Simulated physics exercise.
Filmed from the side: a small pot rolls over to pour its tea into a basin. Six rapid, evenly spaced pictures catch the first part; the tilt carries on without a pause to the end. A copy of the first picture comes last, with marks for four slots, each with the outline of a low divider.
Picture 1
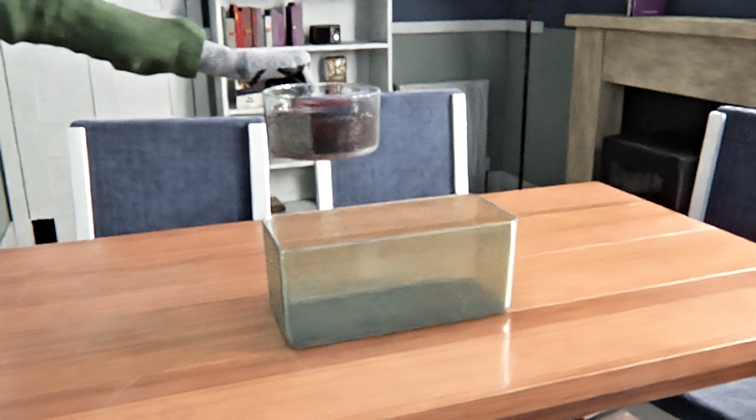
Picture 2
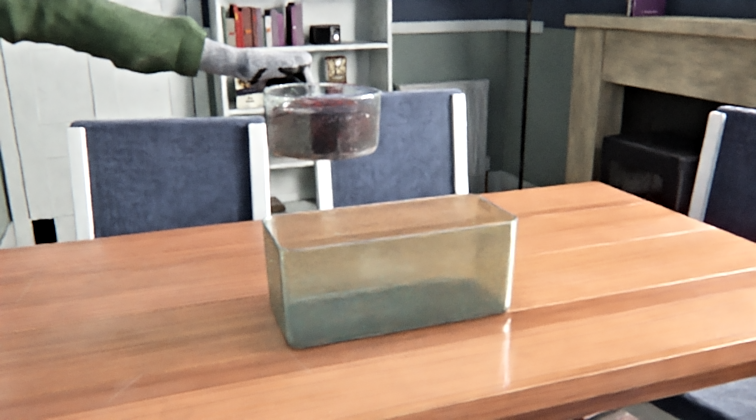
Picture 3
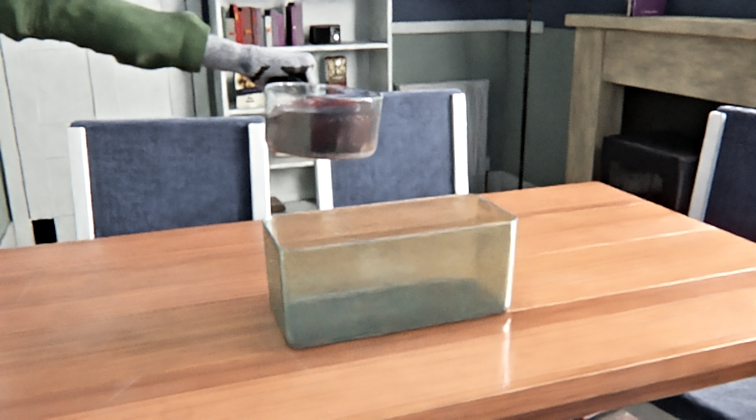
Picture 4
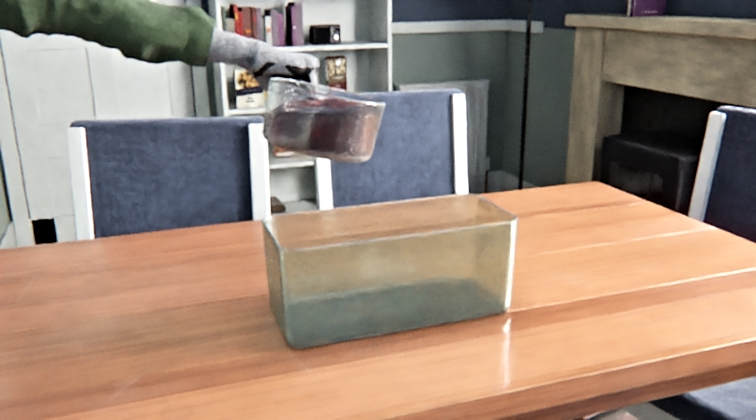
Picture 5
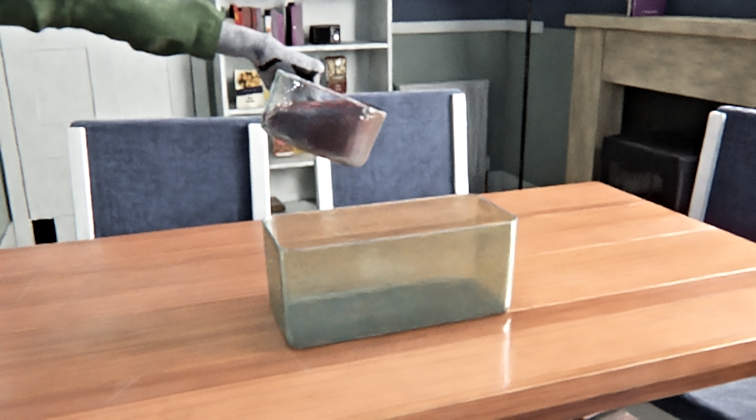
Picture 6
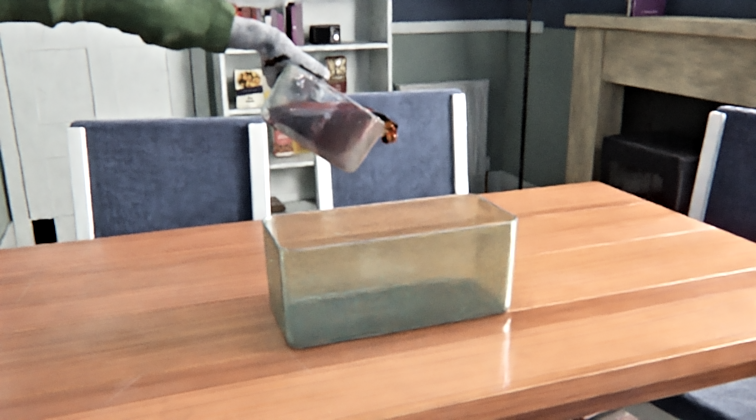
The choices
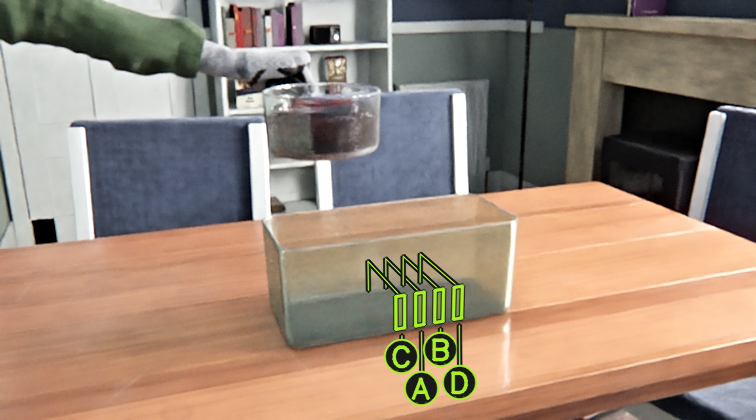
A gloved hand tilting a small glass pot of dark tea rightward above a clear basin, tea just emerging over the lip.
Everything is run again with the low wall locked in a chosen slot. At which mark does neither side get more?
Slot B does it best.
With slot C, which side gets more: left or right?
The right one.
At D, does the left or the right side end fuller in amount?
The left one.
On the marked copy, A at (421, 331); B at (440, 328); C at (402, 335); D at (459, 325).
With A, about 26 % ends left of the wall and 74 % right of it.
With B, about 43 % ends left of the wall and 56 % right of it.
With C, about 7 % ends left of the wall and 92 % right of it.
With D, about 77 % ends left of the wall and 22 % right of it.
